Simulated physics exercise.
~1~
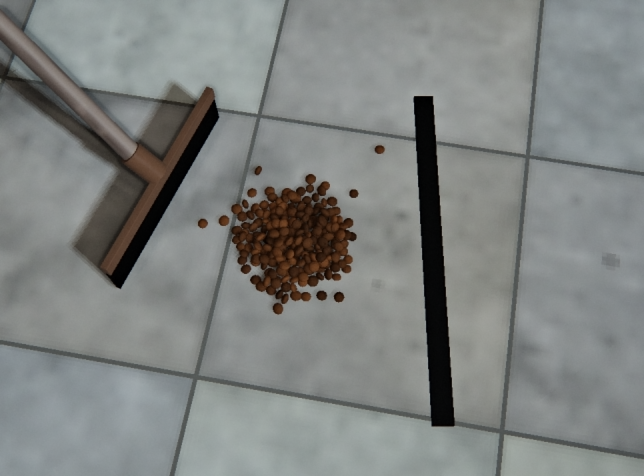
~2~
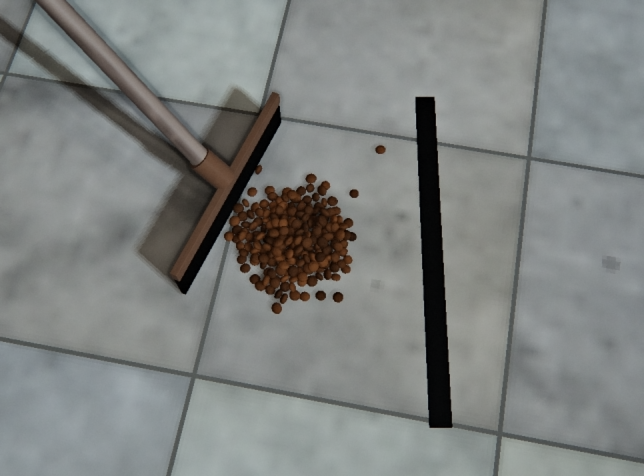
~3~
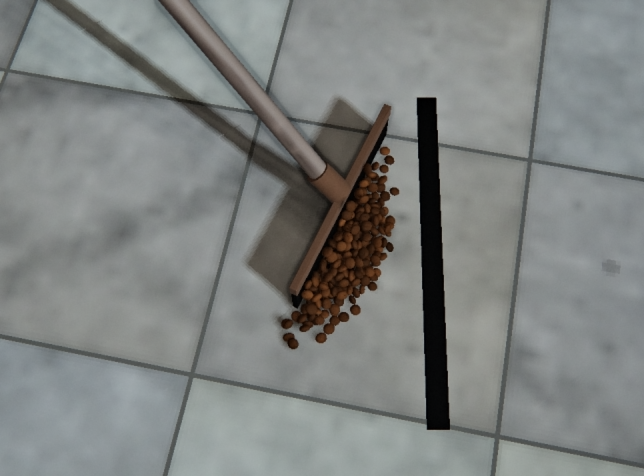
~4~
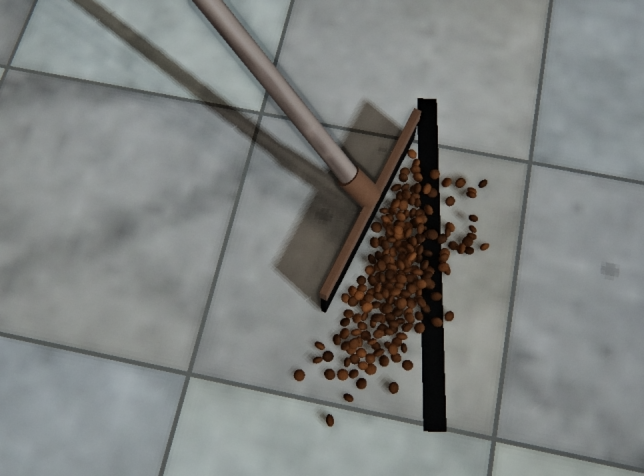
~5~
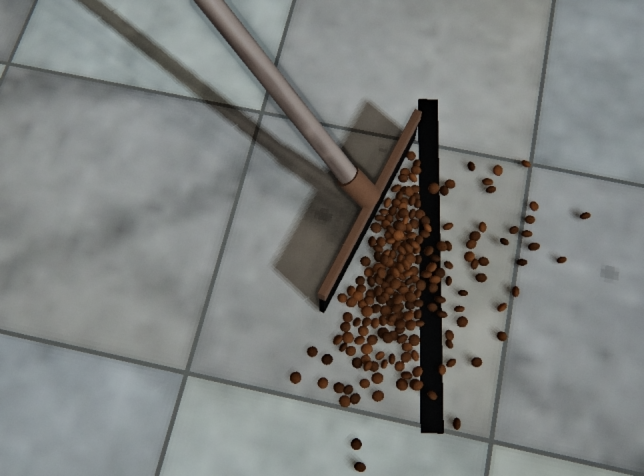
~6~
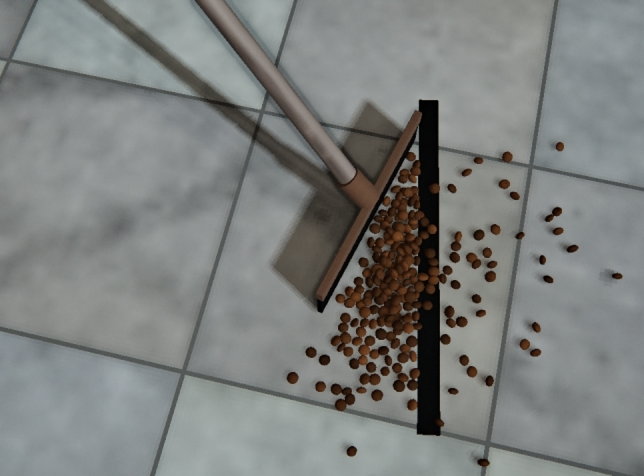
A large heap of small brown kibble pieces lies on grey marbled floor tiles, seen from above, between a slanted brown squeegee with a long handle on the left and a thin black strip on the right. The squeegee slides right, reaches the heap and pushes it into a slanting band along its blade. It carries the pieces up to the strip and stops with its upper end beside it. Some pieces scatter past the strip and roll farther right, while a few stray downward. Most of the kibble ends up crowded between the blade and the strip, with a loose scattering beyond.
